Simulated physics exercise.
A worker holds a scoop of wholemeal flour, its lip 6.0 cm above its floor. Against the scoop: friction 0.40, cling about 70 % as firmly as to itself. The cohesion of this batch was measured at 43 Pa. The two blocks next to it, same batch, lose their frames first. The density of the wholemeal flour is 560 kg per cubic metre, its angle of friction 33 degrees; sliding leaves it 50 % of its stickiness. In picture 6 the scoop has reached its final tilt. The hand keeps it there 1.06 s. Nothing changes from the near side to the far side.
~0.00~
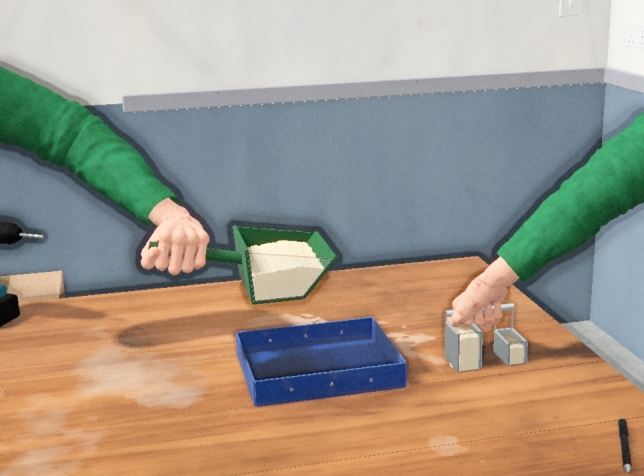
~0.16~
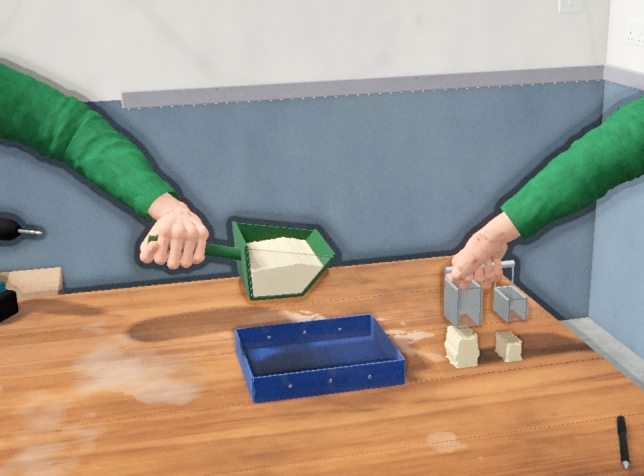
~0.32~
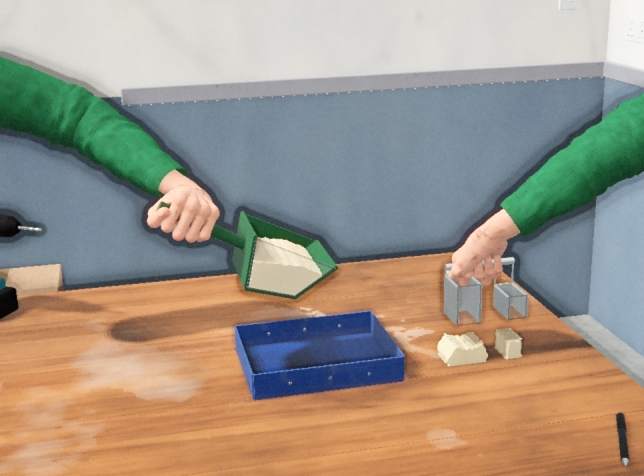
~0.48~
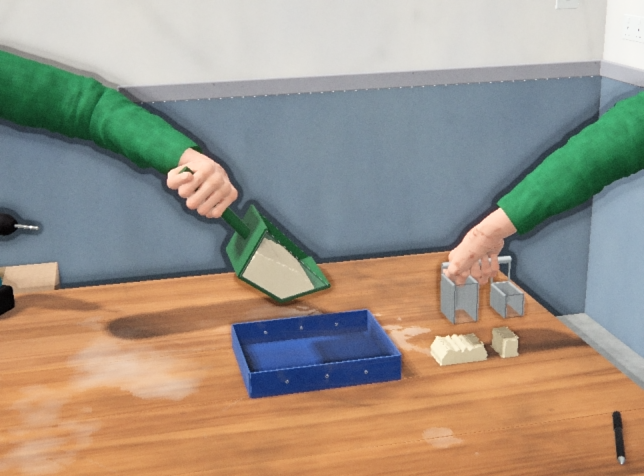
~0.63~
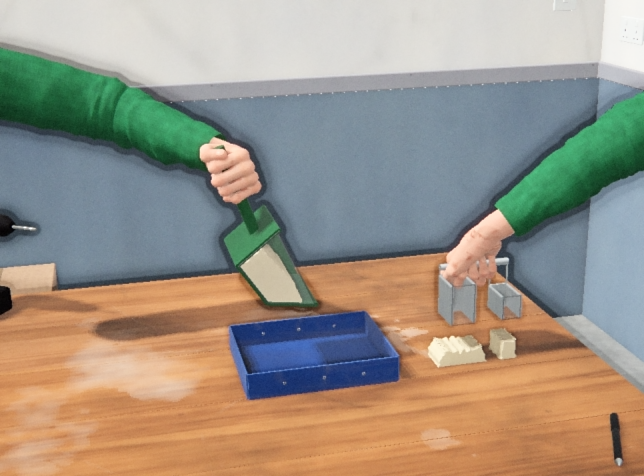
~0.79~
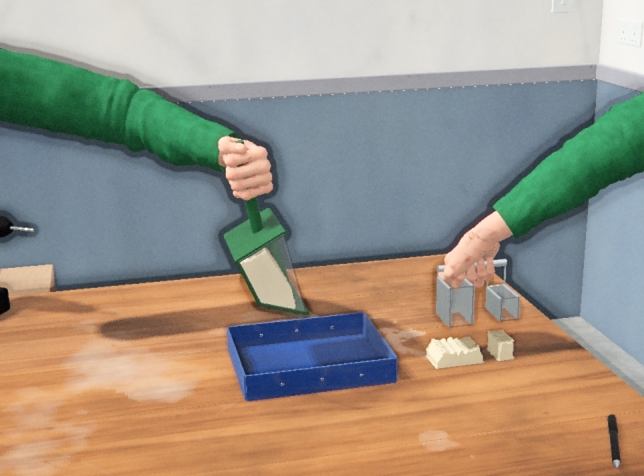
Hands lifting metal moulds off two pale blocks, the taller one slumping, then tilting a green scoop of flour steeply downward.
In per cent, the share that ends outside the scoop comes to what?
Expect roughly 42 %.
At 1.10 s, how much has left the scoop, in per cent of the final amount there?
Some 20 per cent.
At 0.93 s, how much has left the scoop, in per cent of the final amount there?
Some 0 per cent.
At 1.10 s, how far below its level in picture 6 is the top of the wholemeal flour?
Roughly 3.0 cm.
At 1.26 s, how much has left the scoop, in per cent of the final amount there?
Some 60 per cent.
By 0.93 s, the scoop is at 67 degrees and 0 % has left it.
By 1.10 s, the scoop is at 67 degrees and 6 % has left it.
By 1.26 s, the scoop is at 67 degrees and 25 % has left it.
By 1.43 s, the scoop is at 67 degrees and 40 % has left it.
By 1.91 s, at the end, the scoop is at 67 degrees and 42 % has left it.
